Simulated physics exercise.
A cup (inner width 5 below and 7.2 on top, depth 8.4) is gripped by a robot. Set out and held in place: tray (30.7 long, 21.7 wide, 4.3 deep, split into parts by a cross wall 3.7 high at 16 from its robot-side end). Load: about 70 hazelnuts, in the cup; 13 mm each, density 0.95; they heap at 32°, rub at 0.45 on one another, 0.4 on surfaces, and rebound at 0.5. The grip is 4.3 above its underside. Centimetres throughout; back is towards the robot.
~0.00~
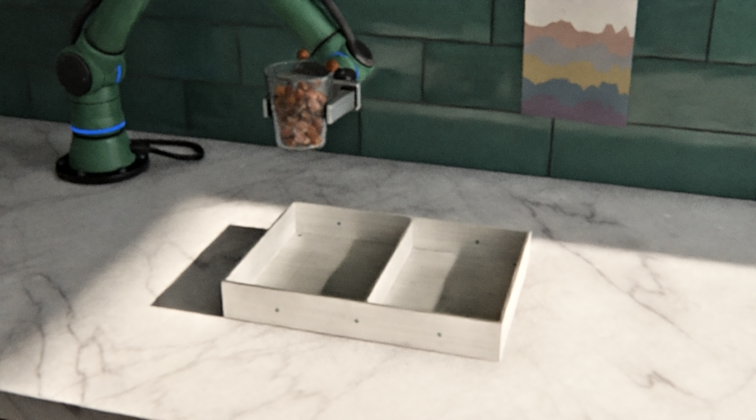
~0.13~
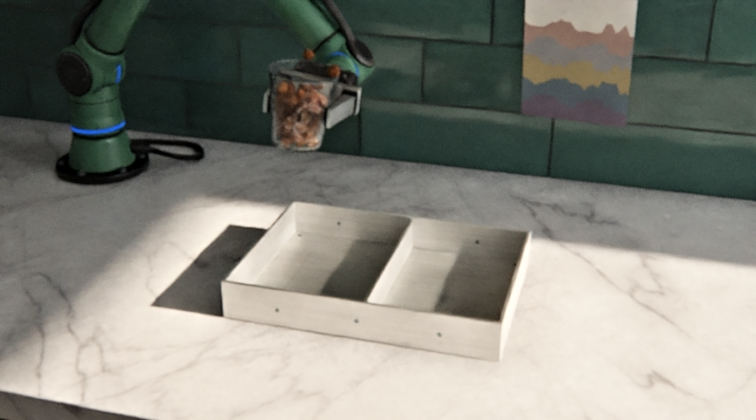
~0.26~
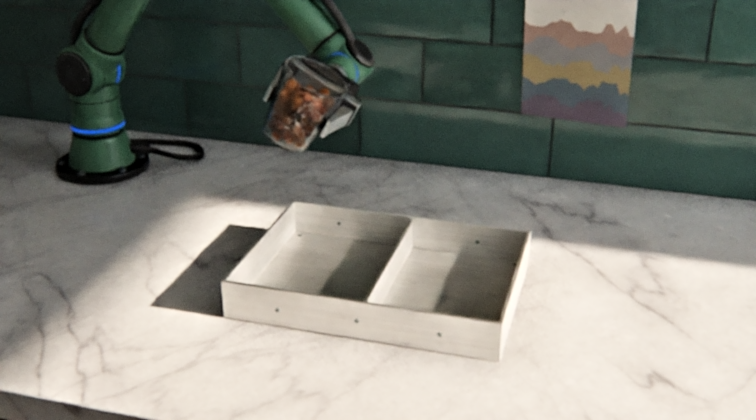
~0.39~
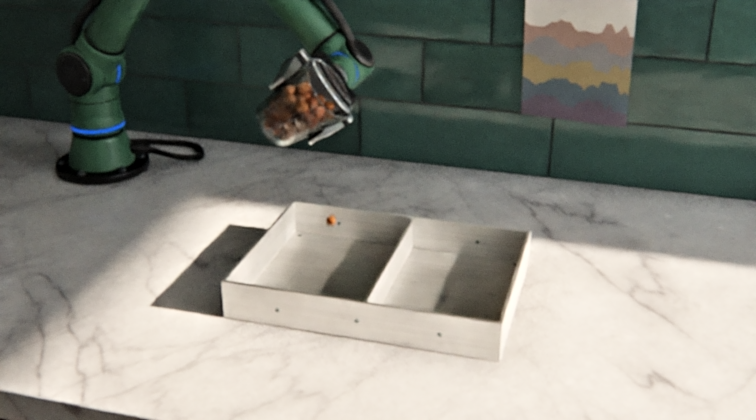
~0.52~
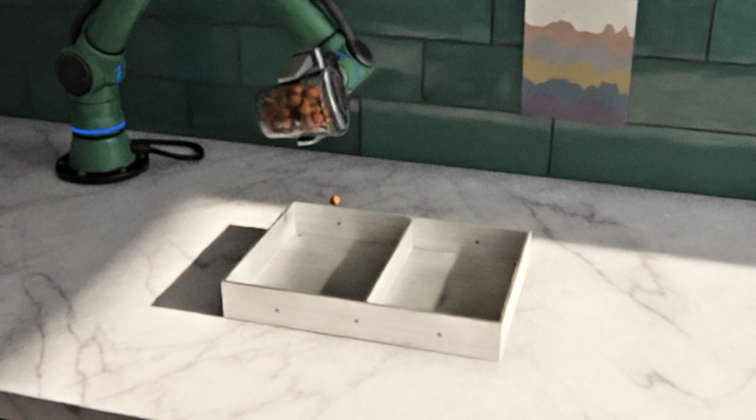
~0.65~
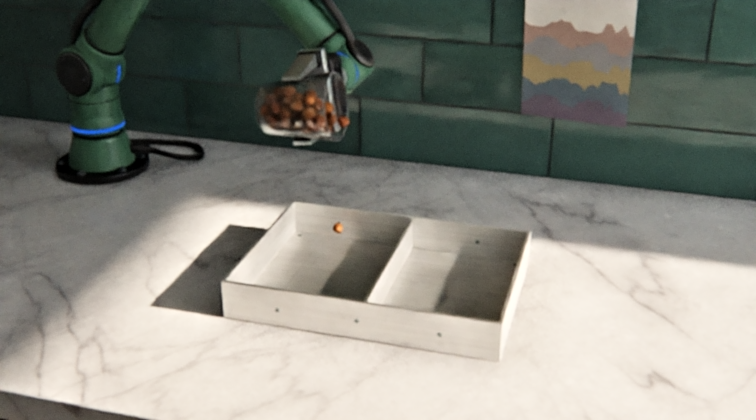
In the video, a green robot arm holding a clear cup of hazelnuts tilts it steadily onto its side above a pale, two-part tray on a marble counter, and a single nut drops out and bounces in the tray.
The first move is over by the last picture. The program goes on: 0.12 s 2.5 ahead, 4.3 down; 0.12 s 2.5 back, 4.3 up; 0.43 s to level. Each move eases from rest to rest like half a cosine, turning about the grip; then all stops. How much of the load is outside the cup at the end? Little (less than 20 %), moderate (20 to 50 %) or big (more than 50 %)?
Answer: Moderate; 20 to 50 % of the hazelnuts finish outside the cup.
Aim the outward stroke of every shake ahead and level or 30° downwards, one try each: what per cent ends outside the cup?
About 80 and 60 per cent.
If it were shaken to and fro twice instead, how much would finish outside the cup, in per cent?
Then about 45 per cent.
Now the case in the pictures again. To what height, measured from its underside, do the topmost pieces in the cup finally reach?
Some 6.5 cm.
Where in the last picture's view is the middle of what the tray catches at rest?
At about (396, 281).
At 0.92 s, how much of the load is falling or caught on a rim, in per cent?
Roughly 9 per cent.
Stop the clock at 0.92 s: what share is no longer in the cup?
Near 15 per cent so far.
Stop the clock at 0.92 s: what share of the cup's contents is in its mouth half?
Some 55 per cent.
By 0.92 s, tilted 81° forward, highest piece 23 above the table; 57 in the cup, 2 in the robot-side part, 2 in the far-side part, 6 in flight or on a rim.
By 1.19 s, tilted 18° forward, highest piece 25 above the table; 47 in the cup, 11 in the robot-side part, 9 in the far-side part.
By 1.52 s, level, highest piece 24 above the table; 47 in the cup, 10 in the robot-side part, 10 in the far-side part.
By 2.57 s, level, highest piece 24 above the table; 47 in the cup, 10 in the robot-side part, 10 in the far-side part.
Final count, 47 in the cup, 10 in the robot-side part, 10 in the far-side part. That is 30 % outside the cup.
